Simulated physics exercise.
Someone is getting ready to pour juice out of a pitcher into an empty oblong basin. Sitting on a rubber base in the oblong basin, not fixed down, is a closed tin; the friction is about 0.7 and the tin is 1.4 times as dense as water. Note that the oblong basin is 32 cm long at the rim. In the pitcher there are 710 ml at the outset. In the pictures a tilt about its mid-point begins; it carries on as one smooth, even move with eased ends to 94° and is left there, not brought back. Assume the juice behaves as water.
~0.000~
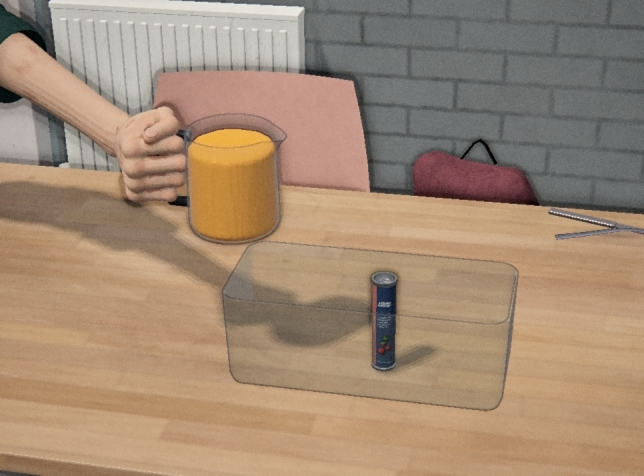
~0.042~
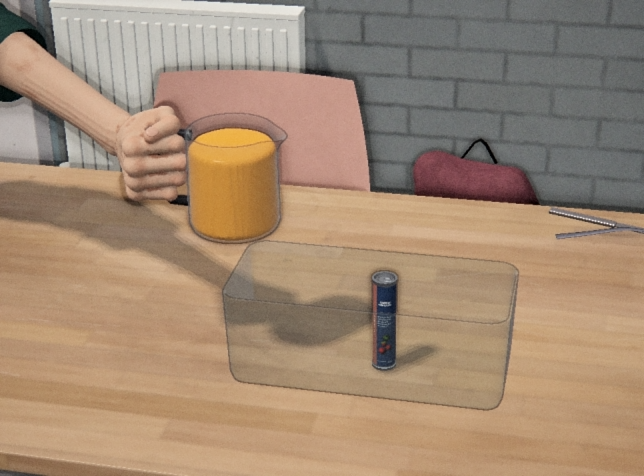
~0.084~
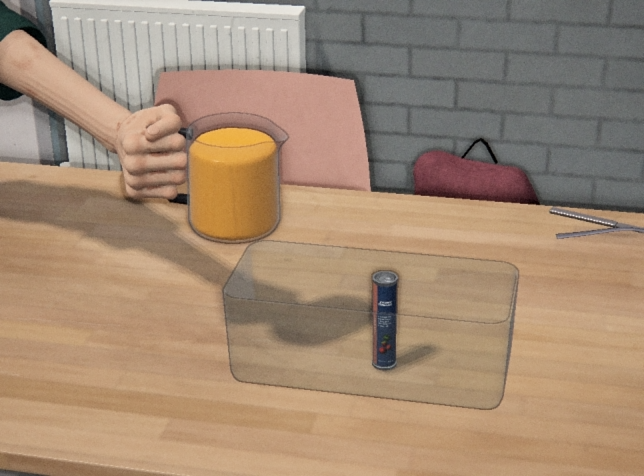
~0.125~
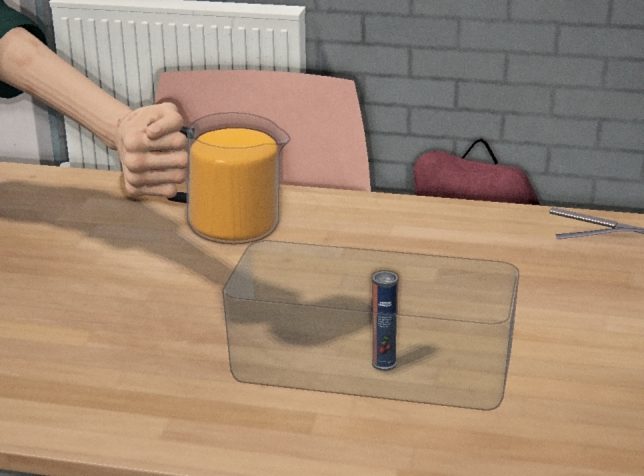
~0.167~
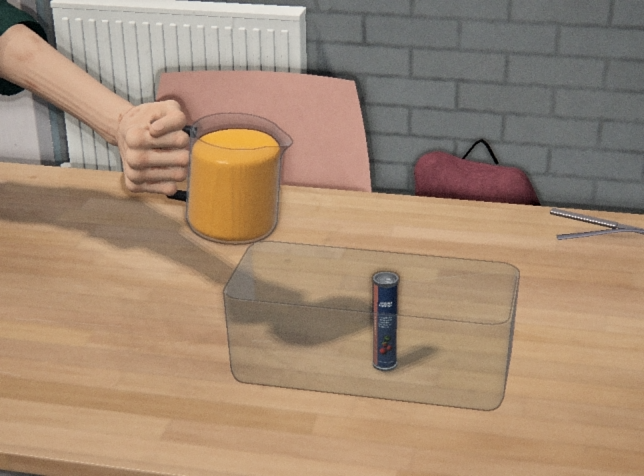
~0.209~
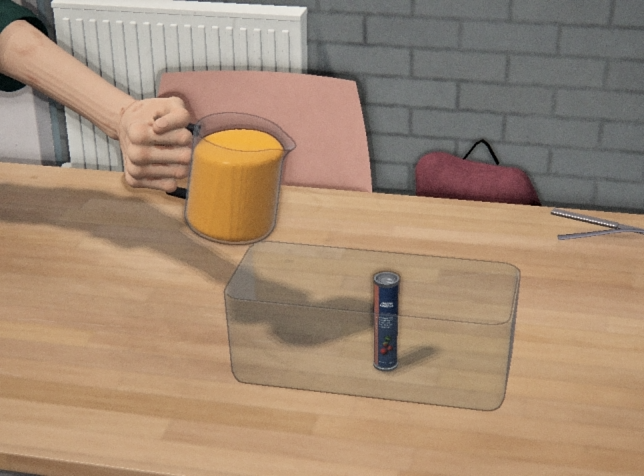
At a pale wooden table seen from slightly above, a grey brick wall, a white radiator, a pink chair and a dark red bag stand behind. A hand at the left holds a clear pitcher of orange juice beside a transparent oblong basin with a closed dark blue tin upright inside, scissors-like metal lying at right. The pitcher, at first upright, slowly leans slightly rightward.
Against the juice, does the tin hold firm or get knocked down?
It's still up.
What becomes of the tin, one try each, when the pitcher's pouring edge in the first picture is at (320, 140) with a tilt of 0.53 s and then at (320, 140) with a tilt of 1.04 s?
The tin overturns the first time and overturns the second time.
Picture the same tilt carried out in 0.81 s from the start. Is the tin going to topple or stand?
In that case the tin stays vertical.
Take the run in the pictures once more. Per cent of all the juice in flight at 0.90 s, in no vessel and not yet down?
I'd put it at about 18 per cent of the liquid.
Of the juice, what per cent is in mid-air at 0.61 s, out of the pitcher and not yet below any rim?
It comes to about 10 percent.
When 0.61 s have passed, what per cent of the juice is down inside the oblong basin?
I reckon close to 2 percent of it.
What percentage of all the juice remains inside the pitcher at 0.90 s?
About 44 % is still there.
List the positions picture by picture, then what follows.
In the first frame, it leans 0°; its right rim is at (286, 136); the juice meets the walls at (191, 141) and (276, 147); the oblong basin's rim runs from (236, 269) to (513, 296); the tin's top is at (384, 282).
In the second frame, it leans 0°; its right rim is at (287, 136); the juice meets the walls at (192, 140) and (276, 146).
In the third frame, it leans 2°; its right rim is at (288, 137); the juice meets the walls at (193, 139) and (277, 147).
In the fourth frame, it leans 3°; its right rim is at (290, 139); the juice meets the walls at (196, 140) and (278, 148).
In the fifth frame, it leans 6°; its right rim is at (292, 142); the juice meets the walls at (197, 140) and (281, 148).
In the sixth frame, it leans 9°; its right rim is at (295, 146); the juice meets the walls at (199, 142) and (285, 149).
After 0.61 s the tilt is 59° and 87 per cent is still to pour; the tin stands where it began.
After 0.90 s the tilt is 90° and 43 per cent is still to pour; the tin stands where it began.
After 1.21 s the tilt is 94° and 13 per cent is still to pour; the tin stands 1 cm from where it began.
After 1.54 s the tilt is 94° and 4 per cent is still to pour; the tin stands 1 cm from where it began.
In the end the tin stands 1 cm from where it began.
